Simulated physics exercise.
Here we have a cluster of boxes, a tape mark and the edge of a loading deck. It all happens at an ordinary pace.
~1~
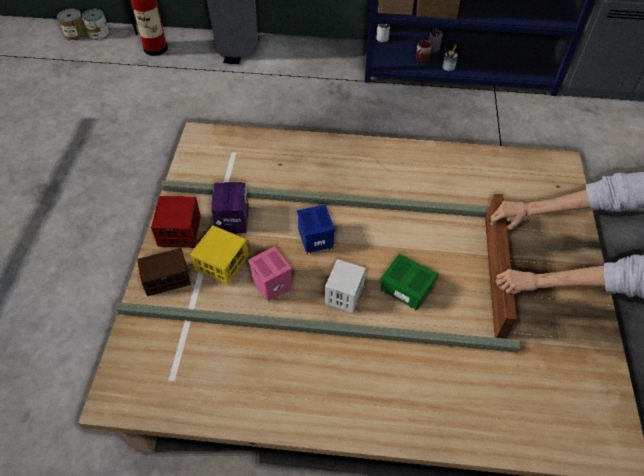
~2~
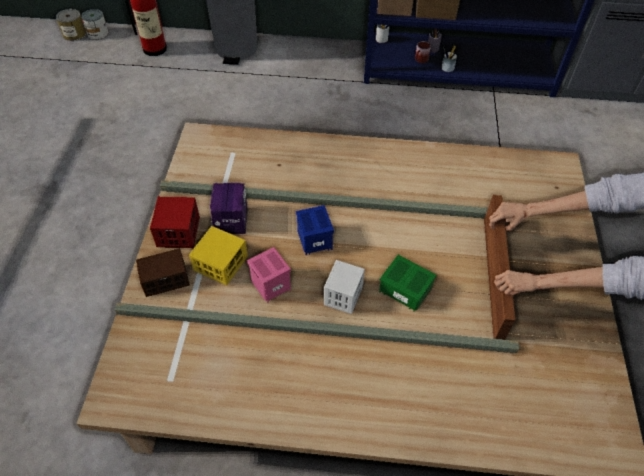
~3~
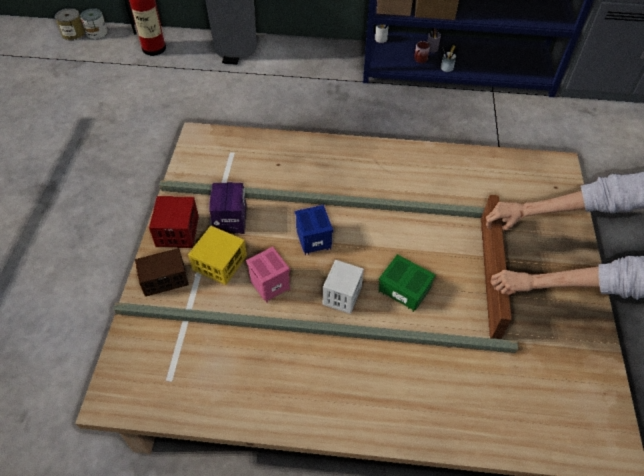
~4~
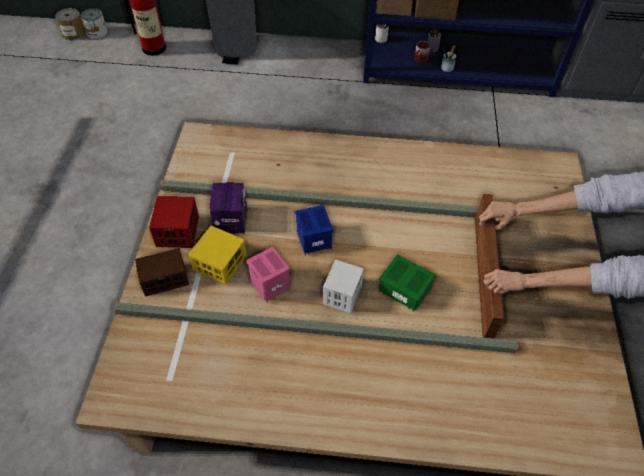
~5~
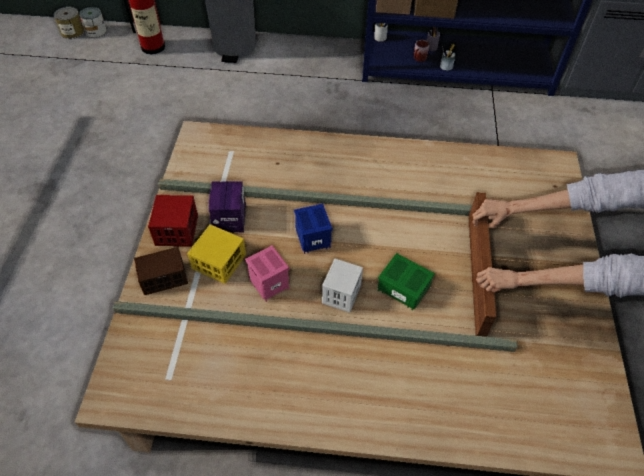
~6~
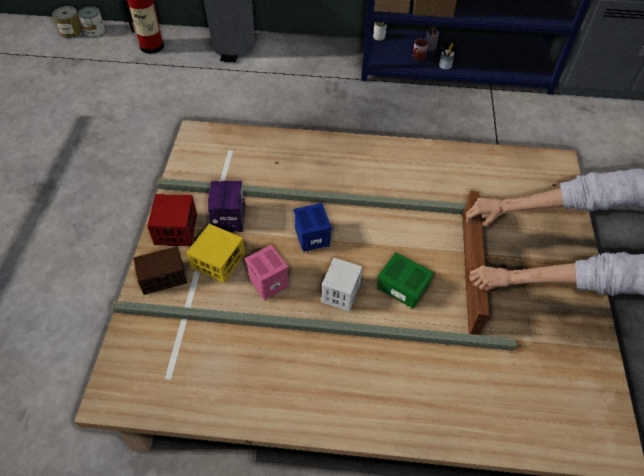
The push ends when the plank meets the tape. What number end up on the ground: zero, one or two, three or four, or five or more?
The number that fall off is three or four.
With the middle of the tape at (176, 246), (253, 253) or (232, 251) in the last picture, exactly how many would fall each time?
Try by try, 6, 1 and 1.
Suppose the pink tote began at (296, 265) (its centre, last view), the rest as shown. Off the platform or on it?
Then it is kept.
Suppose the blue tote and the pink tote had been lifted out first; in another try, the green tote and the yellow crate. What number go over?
The counts: 1 and 2.
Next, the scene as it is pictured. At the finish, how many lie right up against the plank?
That makes 2.
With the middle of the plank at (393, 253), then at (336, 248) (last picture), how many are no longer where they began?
At the one place 2, at the other 4.
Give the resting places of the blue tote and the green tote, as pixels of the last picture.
First (194, 214), then (173, 270).
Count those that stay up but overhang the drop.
That would be 2.
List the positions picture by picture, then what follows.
In the first frame, red crate (177, 222); brown crate (164, 272); purple parcel (230, 208); plank (499, 264); tape (207, 250).
In the second frame, brown crate (163, 273); yellow crate (219, 256).
In the third frame, purple parcel (229, 208); white crate (343, 287).
In the fourth frame, red crate (175, 222); plank (488, 264).
In the fifth frame, brown crate (161, 271); blue tote (313, 229).
In the sixth frame, red crate (173, 220); brown crate (161, 270); purple parcel (227, 206); plank (474, 260); tape (204, 249).
Early on, none off yet; red crate at rest near (173, 220); brown crate at rest near (161, 270); purple parcel at rest near (227, 206).
A while later, none off yet; red crate travelled a little near (171, 216); brown crate travelled a little near (149, 270); purple parcel at rest near (227, 206).
Finally, the number that fall off is three or four; lost, pink tote, brown crate and red crate.
